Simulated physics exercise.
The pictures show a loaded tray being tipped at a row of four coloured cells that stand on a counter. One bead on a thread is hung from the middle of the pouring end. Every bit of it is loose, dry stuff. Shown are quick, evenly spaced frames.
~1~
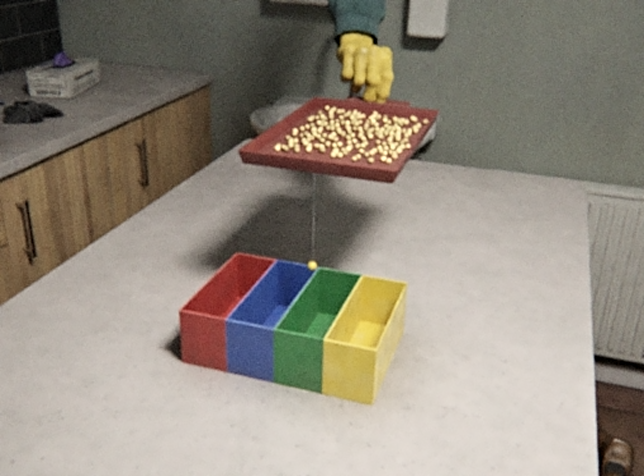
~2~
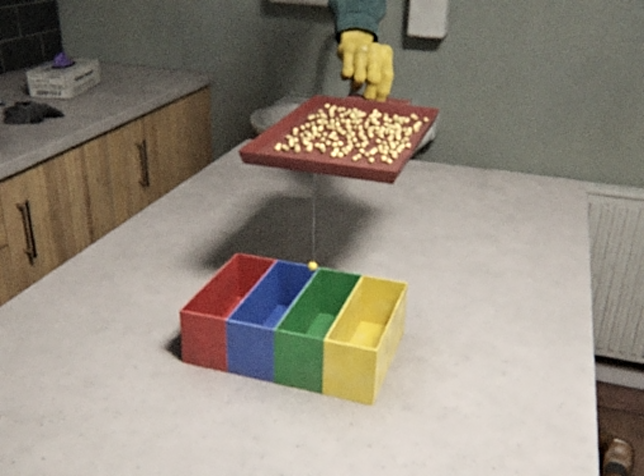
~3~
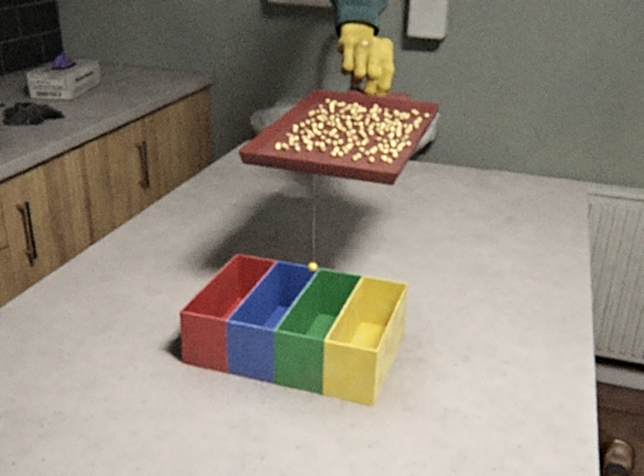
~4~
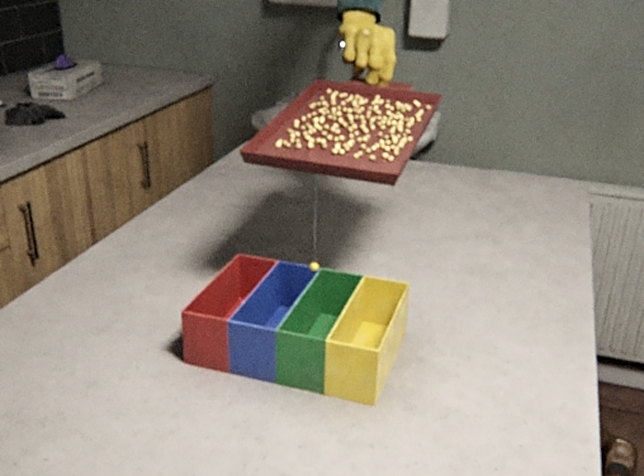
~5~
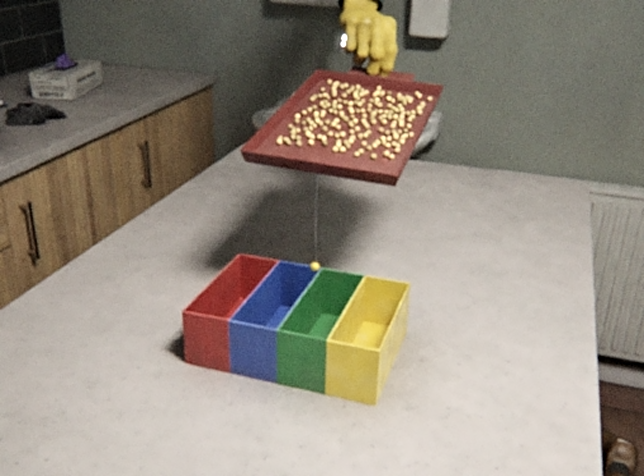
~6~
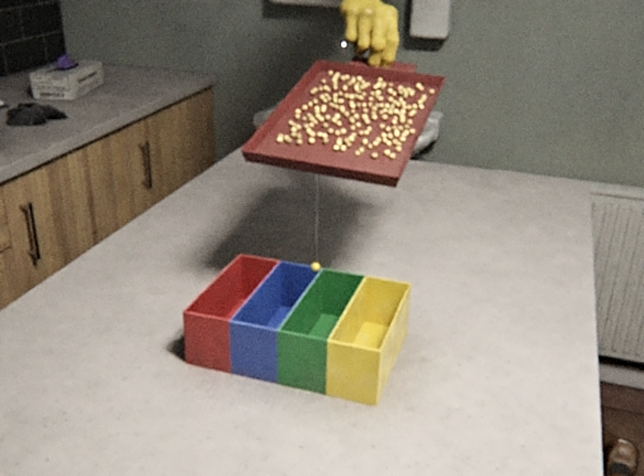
Red tray of soya beans tilting gradually toward the viewer as a yellow-gloved hand raises its far side above four coloured cells.
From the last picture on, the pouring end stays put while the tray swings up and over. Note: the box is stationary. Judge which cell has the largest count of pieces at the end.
Largest count: Yellow.
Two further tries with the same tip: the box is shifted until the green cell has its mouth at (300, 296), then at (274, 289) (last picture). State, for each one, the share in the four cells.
It comes to about 60 per cent the first time and about 30 per cent the second.
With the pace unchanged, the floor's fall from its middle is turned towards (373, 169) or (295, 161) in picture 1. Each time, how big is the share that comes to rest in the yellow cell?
First case: 90 %; second case: 0 %.
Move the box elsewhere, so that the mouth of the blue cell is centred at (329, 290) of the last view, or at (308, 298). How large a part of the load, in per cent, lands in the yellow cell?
Close to 0 in a hundred, then close to 20 in a hundred.
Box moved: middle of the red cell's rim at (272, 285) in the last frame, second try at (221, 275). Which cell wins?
The first placing favours the cell in green, while the second favours the cell in yellow.
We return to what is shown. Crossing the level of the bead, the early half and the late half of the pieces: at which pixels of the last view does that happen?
Earlier half at (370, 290), later half at (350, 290).
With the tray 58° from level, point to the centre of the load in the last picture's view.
Around (357, 170).
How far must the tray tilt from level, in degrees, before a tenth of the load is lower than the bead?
Somewhere near 85 degrees, I'd say.
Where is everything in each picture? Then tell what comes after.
In the first picture, corners of the pouring end at (243, 150) and (393, 169), level; middle of the load at (361, 132), soya beans; bead on its thread at (312, 266); red cell at (203, 336); blue cell at (250, 346); green cell at (299, 356); yellow cell at (349, 367).
In the second picture, corners of the pouring end at (243, 150) and (394, 170), level; middle of the load at (362, 131).
In the third picture, corners of the pouring end at (243, 150) and (394, 171), tipped barely, lowest at the right corner; middle of the load at (362, 128).
In the fourth picture, corners of the pouring end at (244, 150) and (395, 172), tipped a little, lowest at the right corner; middle of the load at (363, 122).
In the fifth picture, corners of the pouring end at (245, 149) and (396, 173), tipped a little, lowest at the right corner; middle of the load at (364, 116).
In the sixth picture, corners of the pouring end at (245, 149) and (396, 175), tipped a little, lowest at the right corner; middle of the load at (365, 111); red cell at (207, 337); blue cell at (254, 347); green cell at (302, 357); yellow cell at (353, 368).
Soon, tray tipped steeply; nearly all on the tray; a small part in the yellow cell; a stray few in the green cell; a stray few in the blue cell; a stray few falling or outside the box.
A while on, tray tipped right over; about half on the tray; about a quarter in the yellow cell; a small part in the green cell; a stray few in the blue cell; about a quarter falling or outside the box.
Towards the end, tray tipped past a quarter turn; about half in the yellow cell; about a third in the green cell; a small part in the blue cell; a stray few in the red cell; a stray few falling or outside the box.
Finally, tray tipped past a quarter turn; about half in the yellow cell; about a third in the green cell; a small part in the blue cell; a stray few in the red cell; a stray few outside the box.
